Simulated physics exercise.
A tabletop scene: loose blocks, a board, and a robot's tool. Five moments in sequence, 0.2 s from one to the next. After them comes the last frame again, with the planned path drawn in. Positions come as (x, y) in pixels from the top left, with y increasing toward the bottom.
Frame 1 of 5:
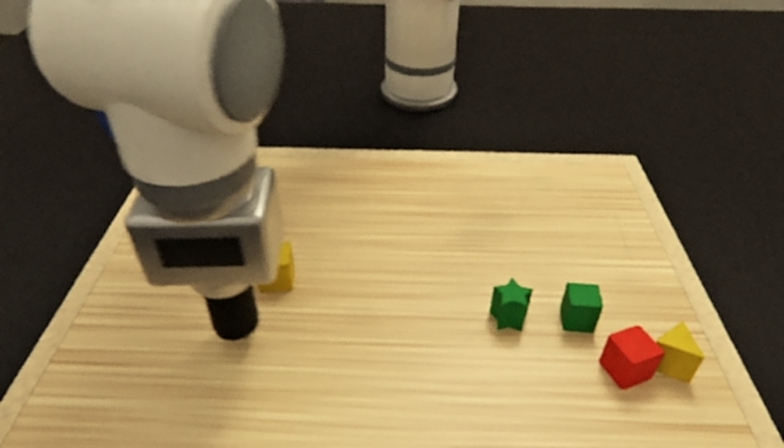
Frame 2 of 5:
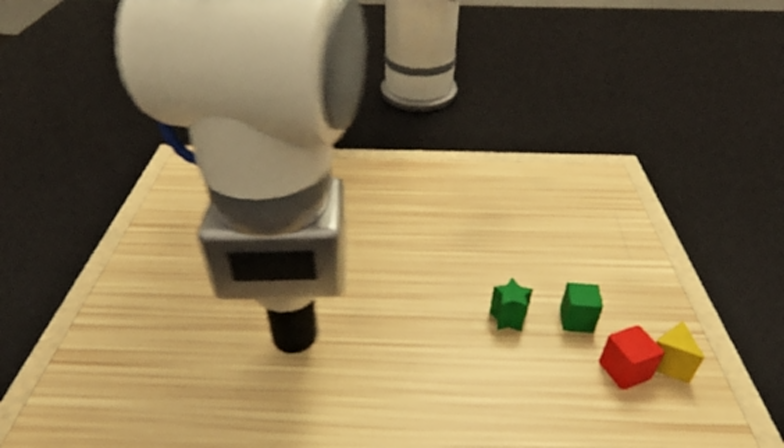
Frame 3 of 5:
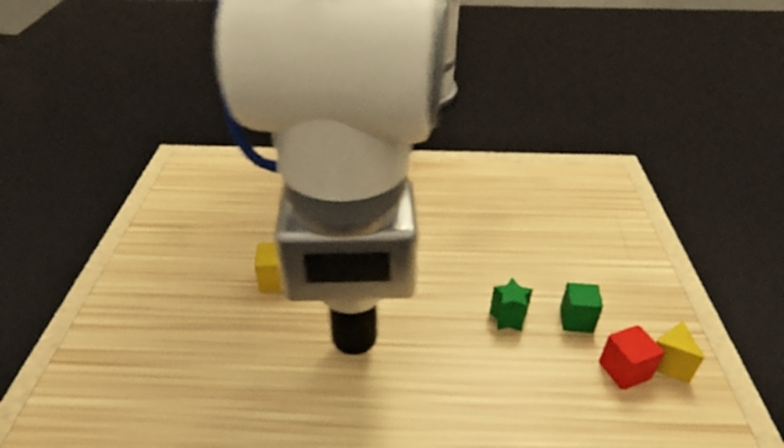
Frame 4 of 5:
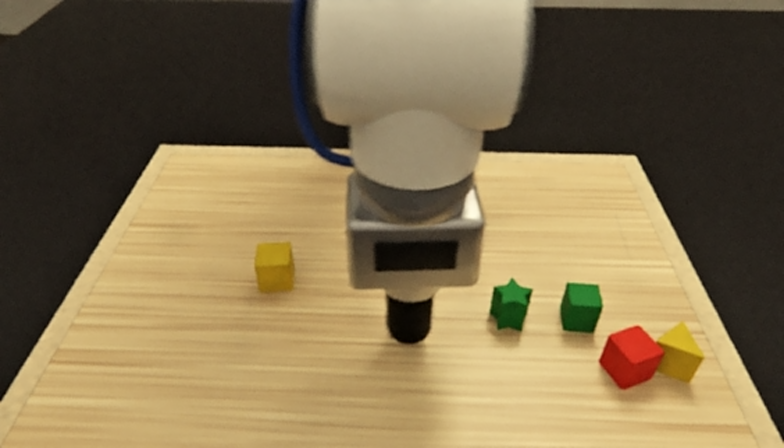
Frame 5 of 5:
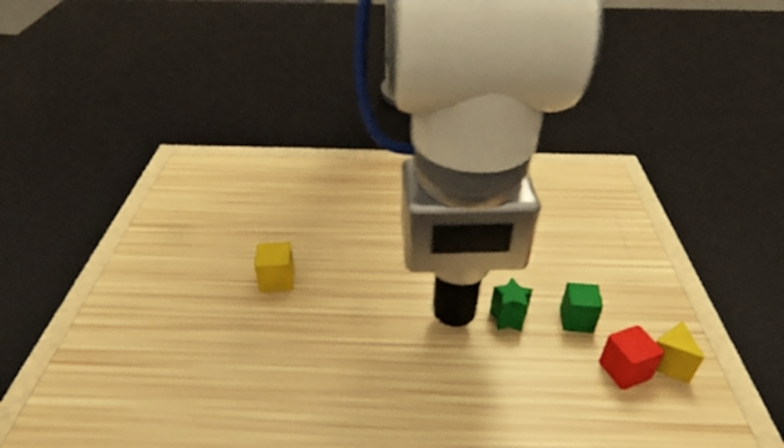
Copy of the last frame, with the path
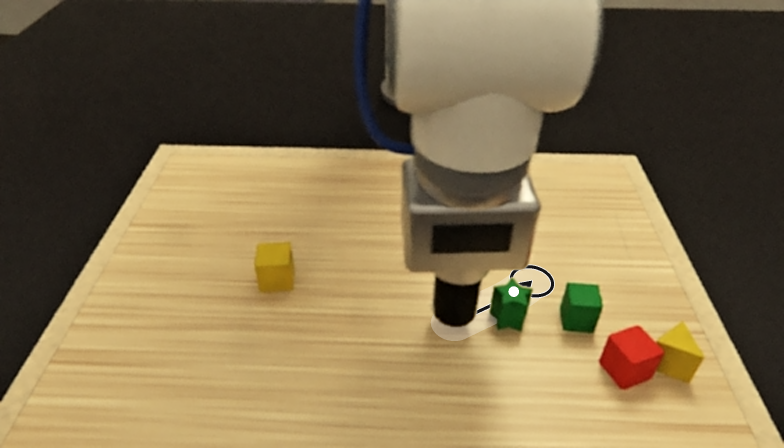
White robot arm with a black tool tip sweeping right across a wooden board, nearing a green star-shaped block among motionless blocks.
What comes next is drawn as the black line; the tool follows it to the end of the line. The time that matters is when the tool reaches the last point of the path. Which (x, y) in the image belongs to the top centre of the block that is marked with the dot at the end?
It should be at (547, 289) by then.
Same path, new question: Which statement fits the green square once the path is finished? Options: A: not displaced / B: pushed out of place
I'll go with A - not displaced.
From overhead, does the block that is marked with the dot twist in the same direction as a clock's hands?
My answer is yes.
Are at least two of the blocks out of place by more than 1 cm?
No, it doesn't check out.
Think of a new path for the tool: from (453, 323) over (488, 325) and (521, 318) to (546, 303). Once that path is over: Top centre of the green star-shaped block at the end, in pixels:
Its top middle: (584, 269).
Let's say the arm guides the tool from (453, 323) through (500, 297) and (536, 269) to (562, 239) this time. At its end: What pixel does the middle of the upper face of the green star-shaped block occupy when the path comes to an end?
Close to (537, 288).
Drawn move, from (453, 323) by way of (482, 310) and (509, 297) to (532, 281); the dot is on the green star-shaped block.
What follows on the original path. Halfway along, tool (499, 291); green star-shaped block (536, 290), turned 45° clockwise.
At the end, tool (535, 269); green star-shaped block (547, 289), turned 75° clockwise; green square still.
